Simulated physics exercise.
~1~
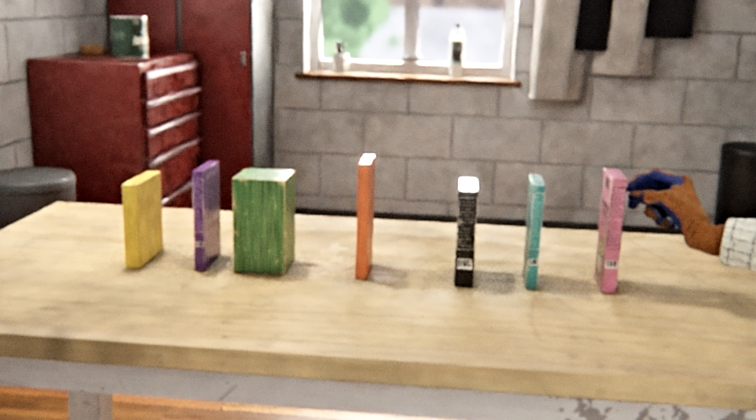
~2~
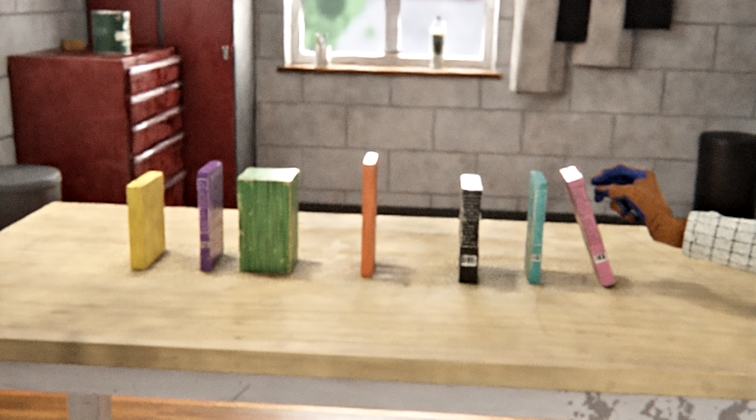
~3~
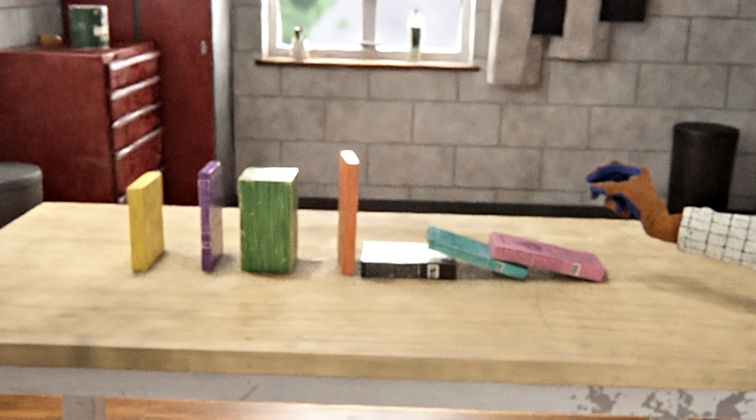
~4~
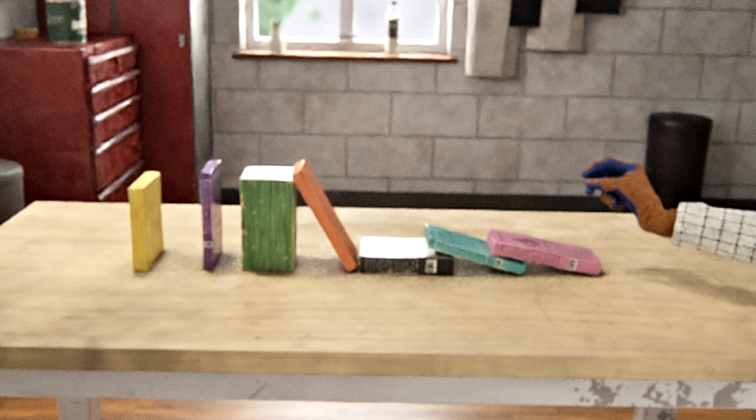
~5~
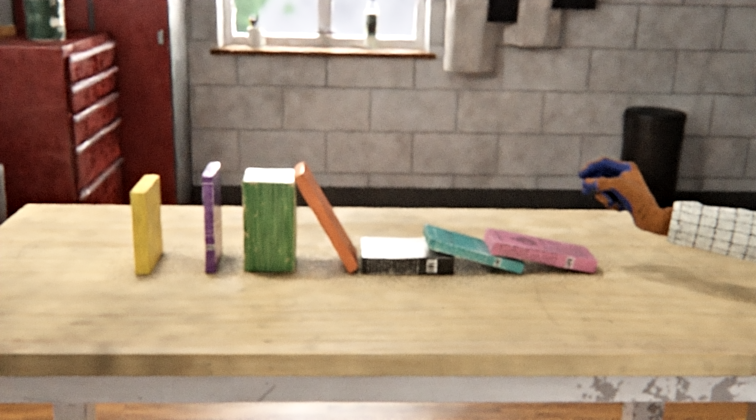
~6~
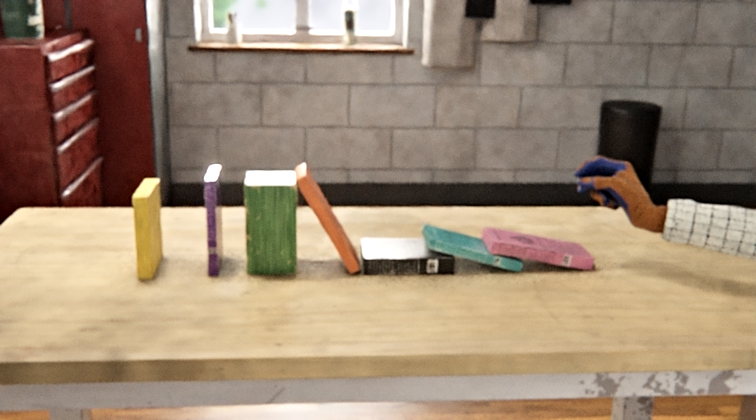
A pink packet, tipped to the left by a gloved hand, toppled the turquoise and black packets beside it, and the orange block slid and came to rest leaning against the green block, while the green, purple and yellow pieces stayed standing.
